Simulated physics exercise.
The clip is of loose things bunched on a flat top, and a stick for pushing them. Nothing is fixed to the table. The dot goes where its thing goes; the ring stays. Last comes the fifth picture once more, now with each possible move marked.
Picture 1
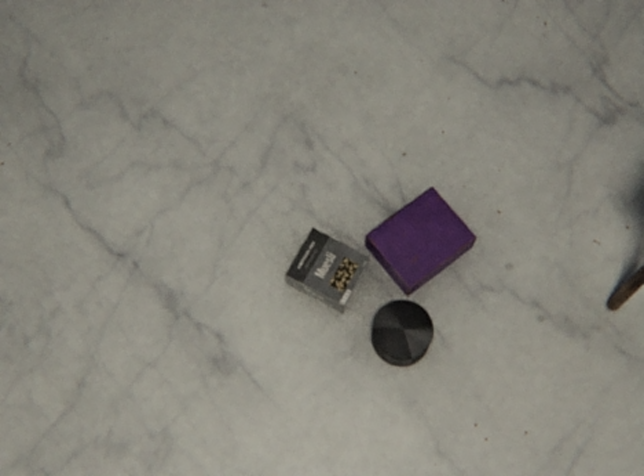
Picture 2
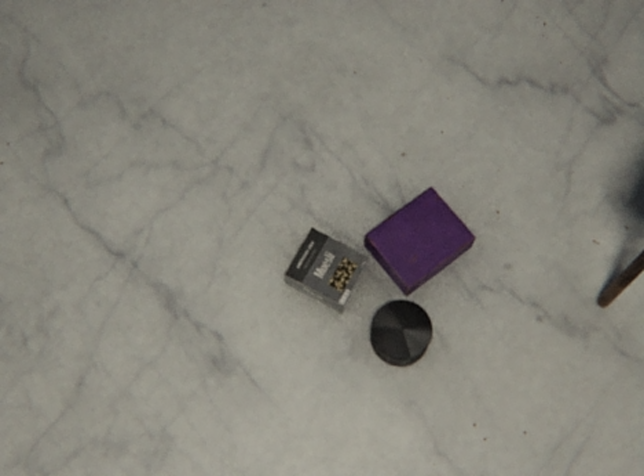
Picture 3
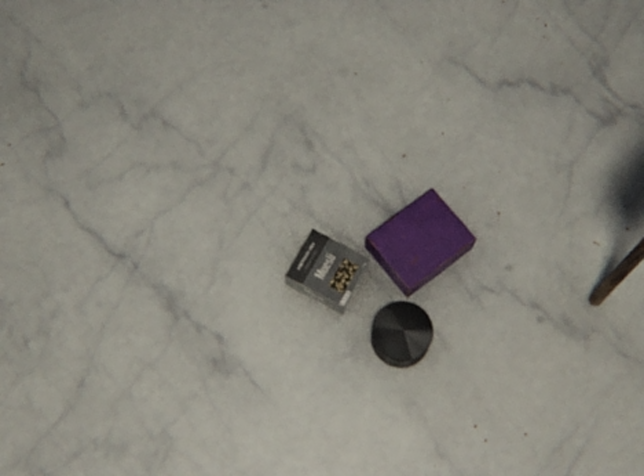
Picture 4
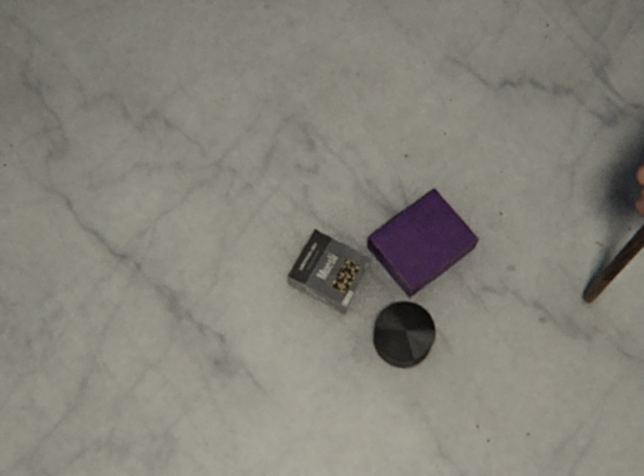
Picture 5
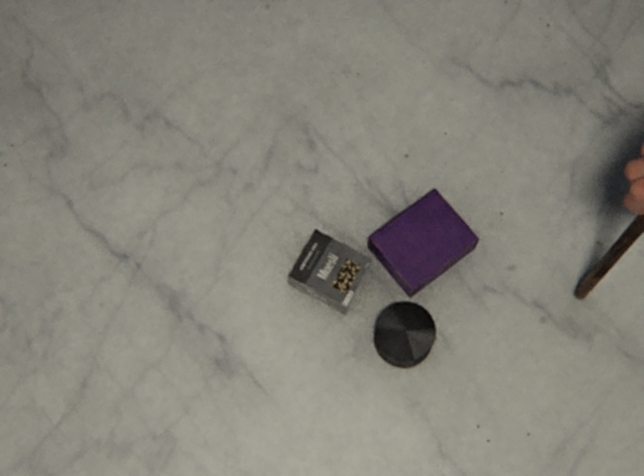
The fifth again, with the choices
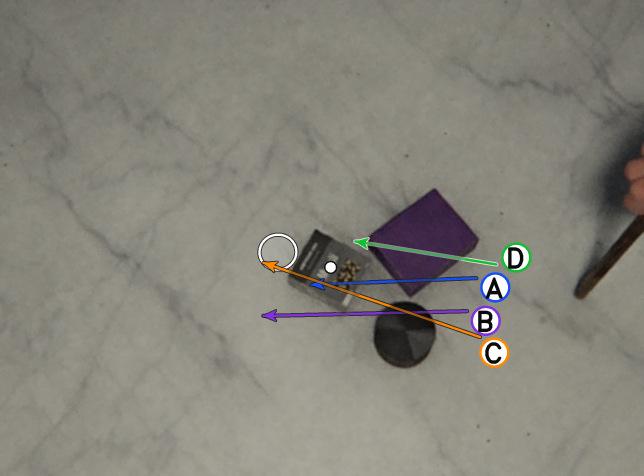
A thin dark stick slides in a short way from the right edge over a pale, grey-veined marble surface seen from directly above, with fingertips coming into view behind it. Near the centre, a small grey packet with a dark top lies left of a purple block, and a round black tin sits just below them. The three grouped objects and the view stay practically still, and the stick does not touch them.
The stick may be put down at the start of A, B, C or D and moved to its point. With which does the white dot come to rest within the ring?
A is the one.
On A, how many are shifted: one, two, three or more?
It moves two.
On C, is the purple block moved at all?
No.
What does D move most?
It is the purple block.
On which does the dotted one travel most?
Stroke C.
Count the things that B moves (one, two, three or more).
It moves two.
On the copy, A from (477, 278) to (311, 285); B from (467, 311) to (263, 316); C from (480, 337) to (264, 263); D from (497, 264) to (355, 241); the ring at (278, 252); the white dot at (331, 268).
On A. First, foot of the stick (416, 281); grey packet (330, 272); purple block (412, 236).
Then, foot of the stick (355, 284); grey packet (317, 269); purple block (409, 230).
Finally, foot of the stick (311, 285); grey packet (278, 260); purple block (409, 230); the dot on the grey packet is in the ring.
By contrast, B leaves the dotted thing at (311, 265); C leaves the dotted thing at (261, 221); D leaves the dotted thing at (329, 272).
